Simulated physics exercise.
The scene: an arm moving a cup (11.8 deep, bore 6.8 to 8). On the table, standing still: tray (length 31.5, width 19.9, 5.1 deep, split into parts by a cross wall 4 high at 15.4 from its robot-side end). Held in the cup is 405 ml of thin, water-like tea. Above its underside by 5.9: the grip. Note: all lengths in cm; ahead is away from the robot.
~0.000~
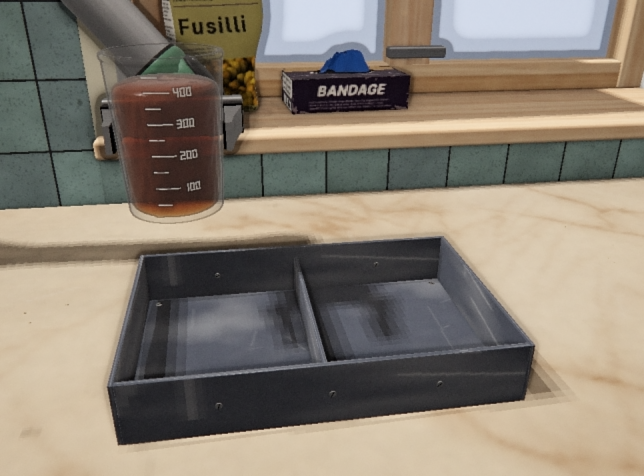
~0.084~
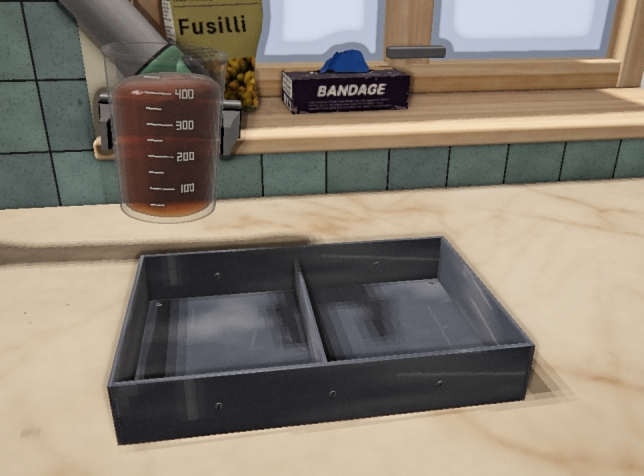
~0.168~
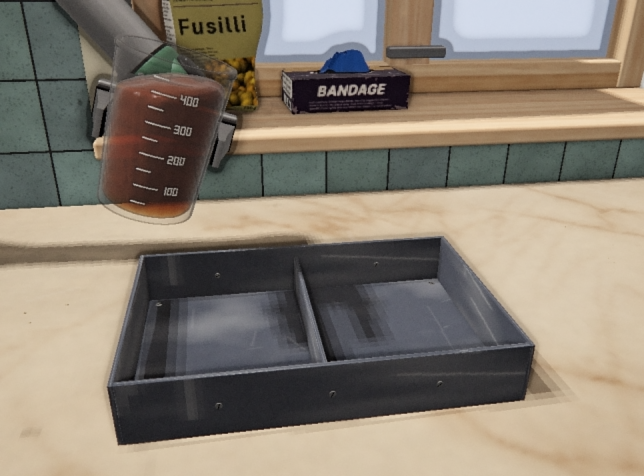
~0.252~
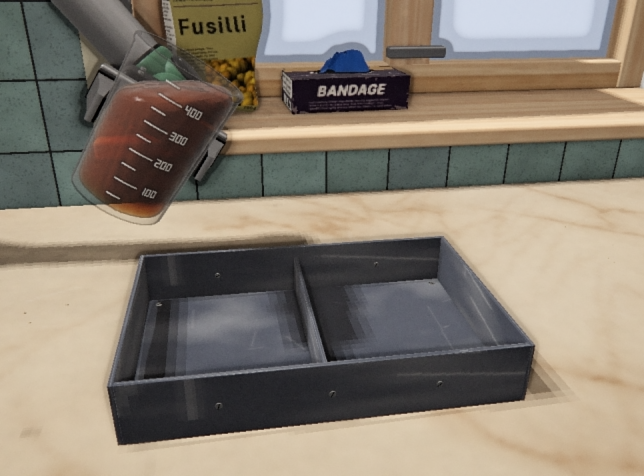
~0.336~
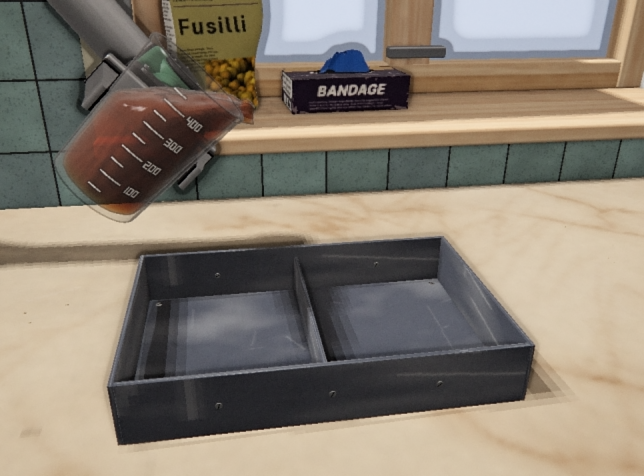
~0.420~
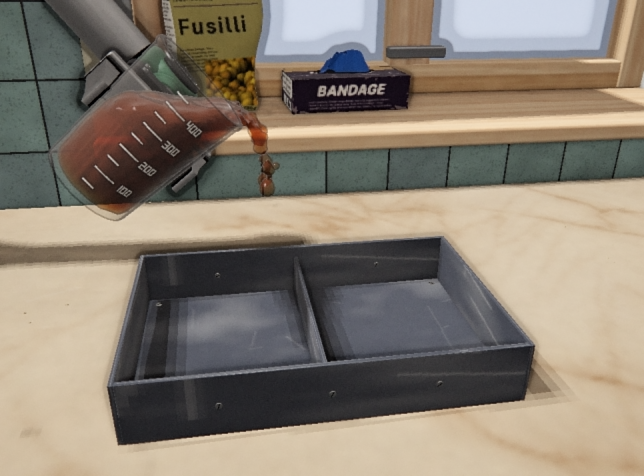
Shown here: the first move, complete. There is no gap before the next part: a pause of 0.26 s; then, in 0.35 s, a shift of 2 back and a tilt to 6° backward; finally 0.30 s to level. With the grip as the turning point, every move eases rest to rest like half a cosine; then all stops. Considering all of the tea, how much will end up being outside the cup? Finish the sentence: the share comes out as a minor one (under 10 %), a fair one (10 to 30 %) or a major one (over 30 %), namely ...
... a fair one.
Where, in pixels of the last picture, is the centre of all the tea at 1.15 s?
Around (153, 184).
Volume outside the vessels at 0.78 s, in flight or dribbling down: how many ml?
Reading: Near 15 ml.
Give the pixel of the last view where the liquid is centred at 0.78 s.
It sits close to pixel (164, 172).
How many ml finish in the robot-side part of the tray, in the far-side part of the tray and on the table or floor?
About 35, 25, 5 ml.
After 0.78 s, tilted 39° forward, liquid up to 23 above the table; 345 ml in the cup, 25 ml in the robot-side part, 20 ml in the far-side part, 15 ml in the air or running down outside.
After 1.15 s, tilted 4° backward, liquid up to 24 above the table; 345 ml in the cup, 35 ml in the robot-side part, 25 ml in the far-side part.
After 1.53 s, level, liquid up to 24 above the table; 345 ml in the cup, 35 ml in the robot-side part, 25 ml in the far-side part, 5 ml on the table or floor.
After 2.33 s, level, liquid up to 24 above the table; 345 ml in the cup, 35 ml in the robot-side part, 25 ml in the far-side part, 5 ml on the table or floor.
In the end, 345 ml in the cup, 35 ml in the robot-side part, 25 ml in the far-side part, 5 ml on the table or floor. That is 15 % outside the cup.
